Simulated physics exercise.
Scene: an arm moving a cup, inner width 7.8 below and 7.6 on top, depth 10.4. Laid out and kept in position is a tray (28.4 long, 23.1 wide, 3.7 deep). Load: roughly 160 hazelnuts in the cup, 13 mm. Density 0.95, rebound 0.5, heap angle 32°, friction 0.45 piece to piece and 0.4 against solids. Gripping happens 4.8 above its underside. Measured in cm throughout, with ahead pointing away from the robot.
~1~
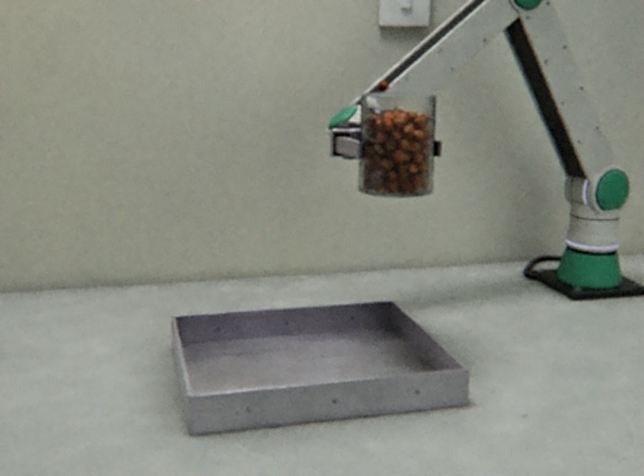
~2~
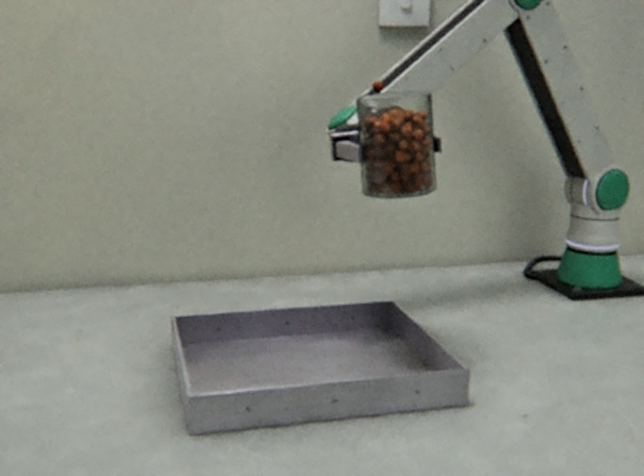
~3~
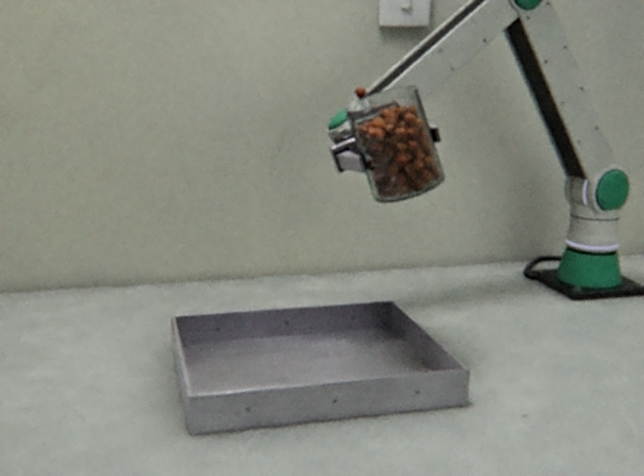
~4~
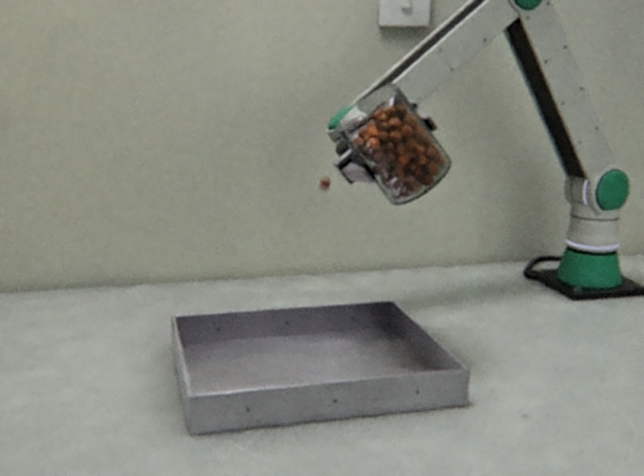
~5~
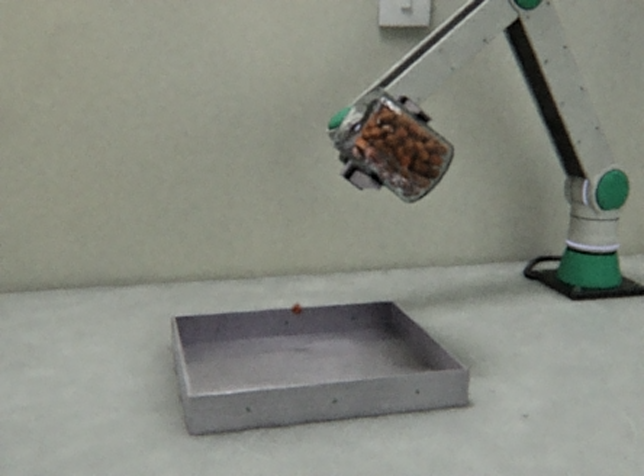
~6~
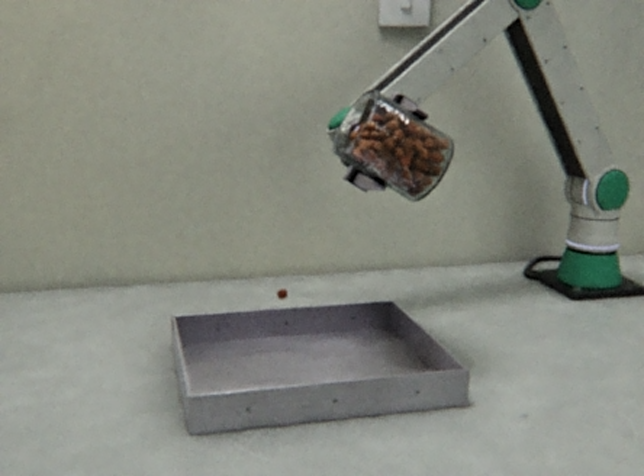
A robot arm tilts a clear cup full of brown nuts steadily to the left above a grey tray on a table, and a single nut drops from the cup toward the tray while the rest stay inside.
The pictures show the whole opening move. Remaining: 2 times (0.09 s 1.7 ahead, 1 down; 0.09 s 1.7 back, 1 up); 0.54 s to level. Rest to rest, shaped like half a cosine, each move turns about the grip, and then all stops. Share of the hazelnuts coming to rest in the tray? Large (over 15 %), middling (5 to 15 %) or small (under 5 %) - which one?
Small.
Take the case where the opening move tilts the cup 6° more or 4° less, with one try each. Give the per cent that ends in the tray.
First try near 0 %, second near 0 %.
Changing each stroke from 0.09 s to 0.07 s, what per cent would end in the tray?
In that case some 0 per cent.
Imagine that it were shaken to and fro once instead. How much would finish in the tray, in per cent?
It would then be around 0 per cent.
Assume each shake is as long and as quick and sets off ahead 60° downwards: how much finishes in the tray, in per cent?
Roughly 0 per cent.
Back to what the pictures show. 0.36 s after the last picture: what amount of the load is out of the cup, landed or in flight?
I'd say some 0 percent.
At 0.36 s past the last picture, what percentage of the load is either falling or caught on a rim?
About 0 per cent.
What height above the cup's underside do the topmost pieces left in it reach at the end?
I'd say near 10.0 cm from the bottom.
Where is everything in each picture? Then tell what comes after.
Cup middle at (397, 145), level; upper third of the load around (396, 132), from x 365 to 425, top at y 85; 164 in the cup, in the first picture.
Cup middle at (397, 145), tilted 6° forward; upper third of the load around (395, 132), from x 365 to 430, top at y 85, in the second picture.
Cup middle at (396, 145), tilted 20° forward; upper third of the load around (396, 133), from x 360 to 435, top at y 95, in the third picture.
Cup middle at (395, 146), tilted 39° forward; upper third of the load around (397, 133), from x 325 to 440, top at y 110; 163 in the cup, 1 in flight or on a rim, in the fourth picture.
Cup middle at (394, 146), tilted 53° forward; upper third of the load around (398, 134), from x 295 to 445, top at y 115; 163 in the cup, 1 in the tray, in the fifth picture.
Cup middle at (394, 147), tilted 59° forward; upper third of the load around (398, 135), from x 285 to 445, top at y 120; 163 in the cup, 1 in the tray, in the sixth picture.
Then, 0.36 s later, tilted 59° forward, highest piece 28 above the table; 163 in the cup, 1 in the tray.
Then, 0.72 s later, tilted 15° forward, highest piece 30 above the table; 163 in the cup, 1 in the tray.
Then, 1.10 s later, level, highest piece 31 above the table; 163 in the cup, 1 in the tray.
Then, 2.15 s later, level, highest piece 31 above the table; 163 in the cup, 1 in the tray.
At rest, 163 in the cup, 1 in the tray. That is 1 % in the tray.
